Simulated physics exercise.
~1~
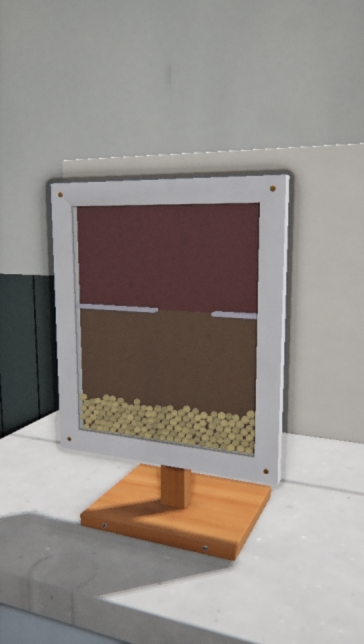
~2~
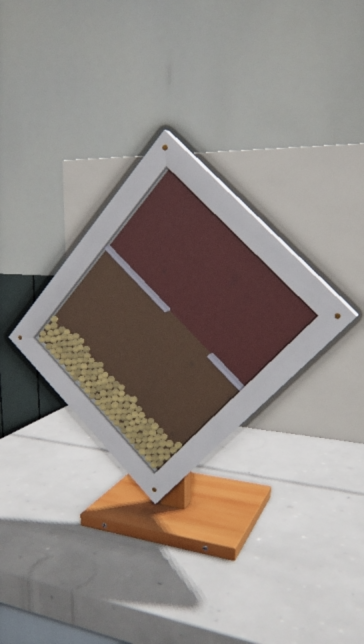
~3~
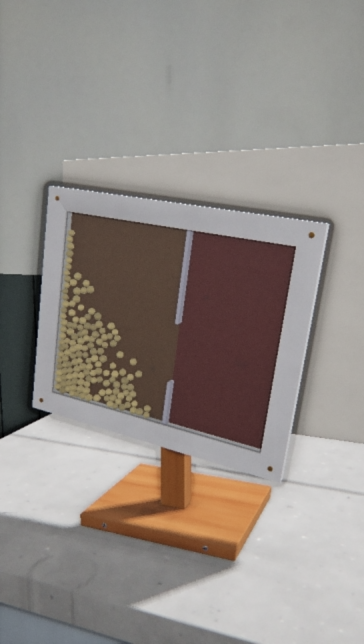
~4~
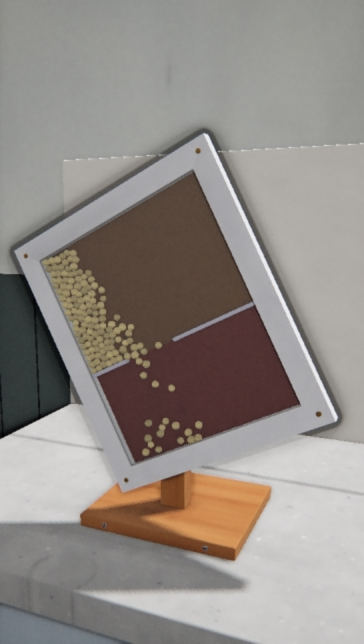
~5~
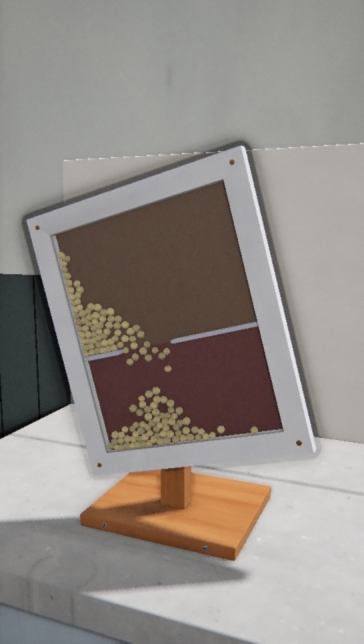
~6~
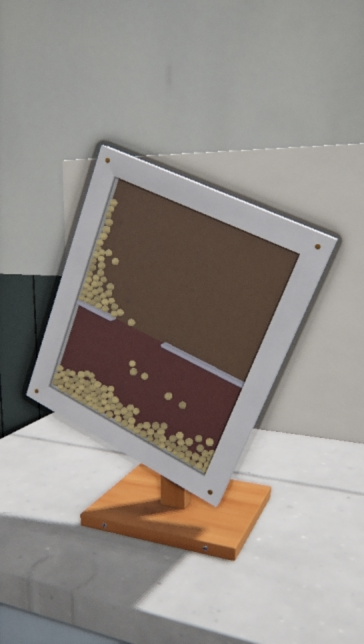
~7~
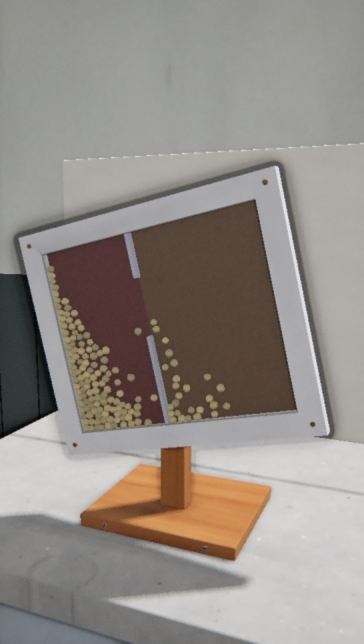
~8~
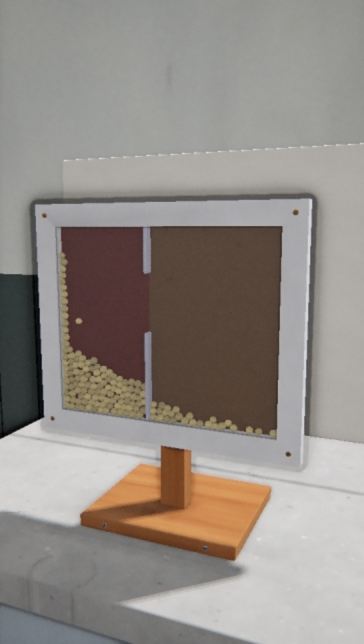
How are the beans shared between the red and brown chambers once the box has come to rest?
The red chamber on the left ends up with well over half of the beans. A smaller but still noticeable share lies along the bottom of the brown chamber on the right.
